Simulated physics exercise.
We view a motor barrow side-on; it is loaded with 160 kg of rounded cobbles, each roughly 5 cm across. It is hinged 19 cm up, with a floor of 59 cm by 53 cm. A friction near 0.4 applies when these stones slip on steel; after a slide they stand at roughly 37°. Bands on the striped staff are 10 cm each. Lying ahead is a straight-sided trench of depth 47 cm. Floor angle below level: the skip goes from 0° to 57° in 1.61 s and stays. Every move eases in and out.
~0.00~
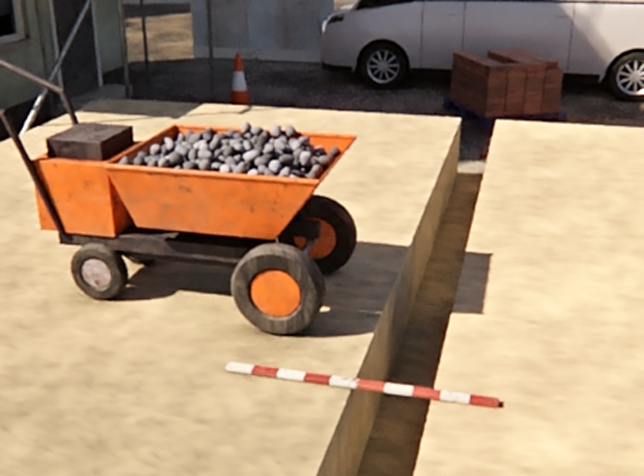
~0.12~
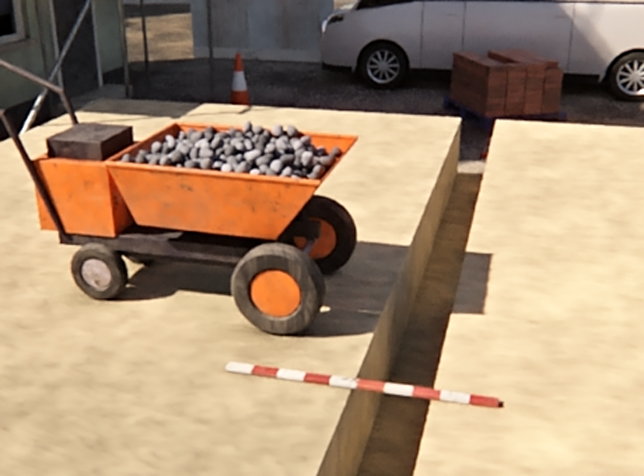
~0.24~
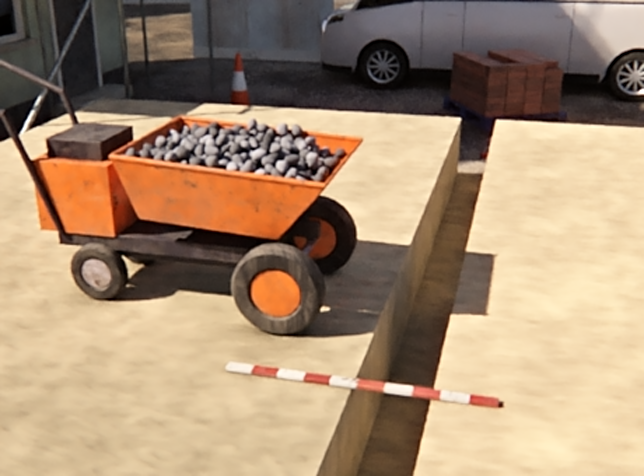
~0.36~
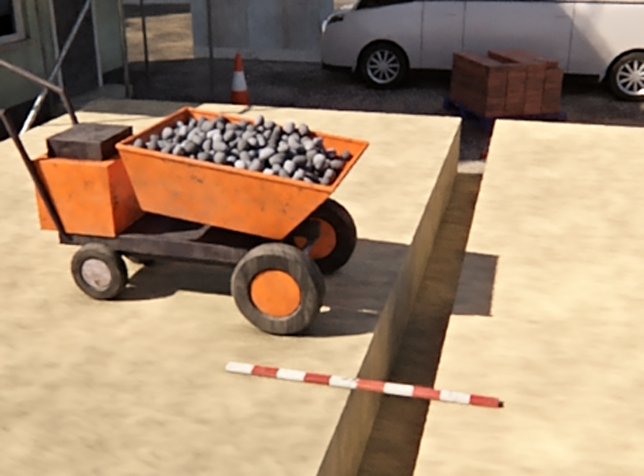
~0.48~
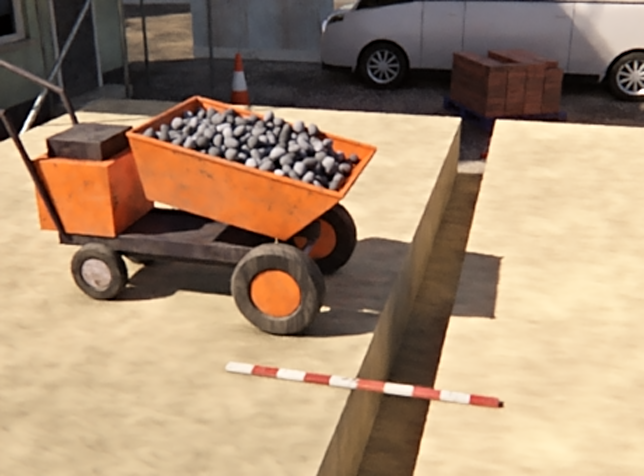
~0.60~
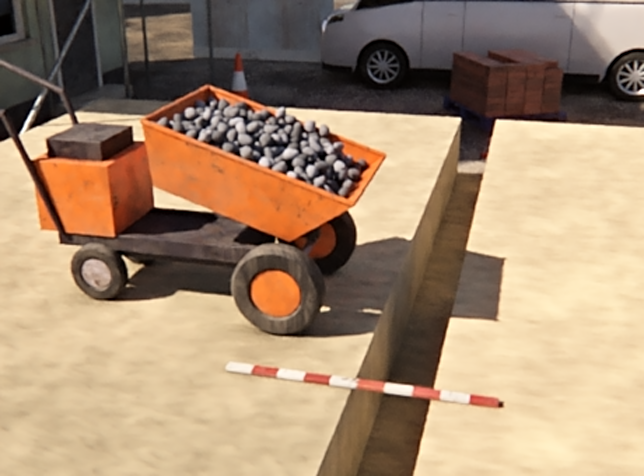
In this clip, an orange motor barrow loaded with rounded grey cobbles stands beside a straight-sided trench with a red-and-white striped staff lying across it, and its skip gradually tilts down toward the right while the wheels stay still.
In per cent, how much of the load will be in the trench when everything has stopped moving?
Around 42 per cent of it.
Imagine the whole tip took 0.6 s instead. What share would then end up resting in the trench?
Trench share: Approx. 25%.
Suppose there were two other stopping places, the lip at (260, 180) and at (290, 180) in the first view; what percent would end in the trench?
Some 60 and some 60 per cent, in that order.
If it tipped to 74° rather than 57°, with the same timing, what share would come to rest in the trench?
In that case some 55 per cent.
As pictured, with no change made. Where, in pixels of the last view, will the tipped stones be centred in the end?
I'd put it close to (431, 390).
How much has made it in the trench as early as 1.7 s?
I'd put it near 10 per cent.
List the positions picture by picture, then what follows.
In the first picture, lip at (318, 183), floor tilted 0°, highest stones at (255, 136).
In the second picture, lip at (320, 184), floor tilted 1°, highest stones at (257, 135); the stones move at 0.1 m/s on average.
In the third picture, the skip is at 3°, its lip at (325, 186); the top of the load is at (227, 133); the stones move at 0.2 m/s on average.
In the fourth picture, the skip is at 7°, its lip at (333, 191); the top of the load is at (218, 128); the stones move at 0.3 m/s on average.
In the fifth picture, the skip is at 12°, its lip at (343, 197); the top of the load is at (208, 120); the stones move at 0.4 m/s on average.
In the sixth picture, lip at (354, 205), floor tilted 18°, highest stones at (216, 110); the stones move at 0.4 m/s on average.
After 1.2 s the floor is at 48°; 100 % in the skip; the foremost stones are at (399, 229).
After 1.7 s the floor is at 57°; 81 % in the skip, 12 % in the trench, 7 % past the trench; the foremost stones are at (501, 309).
After 2.1 s the floor is at 57°; 58 % in the skip, 20 % in the trench, 22 % past the trench; the foremost stones are at (573, 336).
After 4.0 s the floor is at 57°; 35 % in the skip, 42 % in the trench, 24 % past the trench; the foremost stones are at (623, 345).
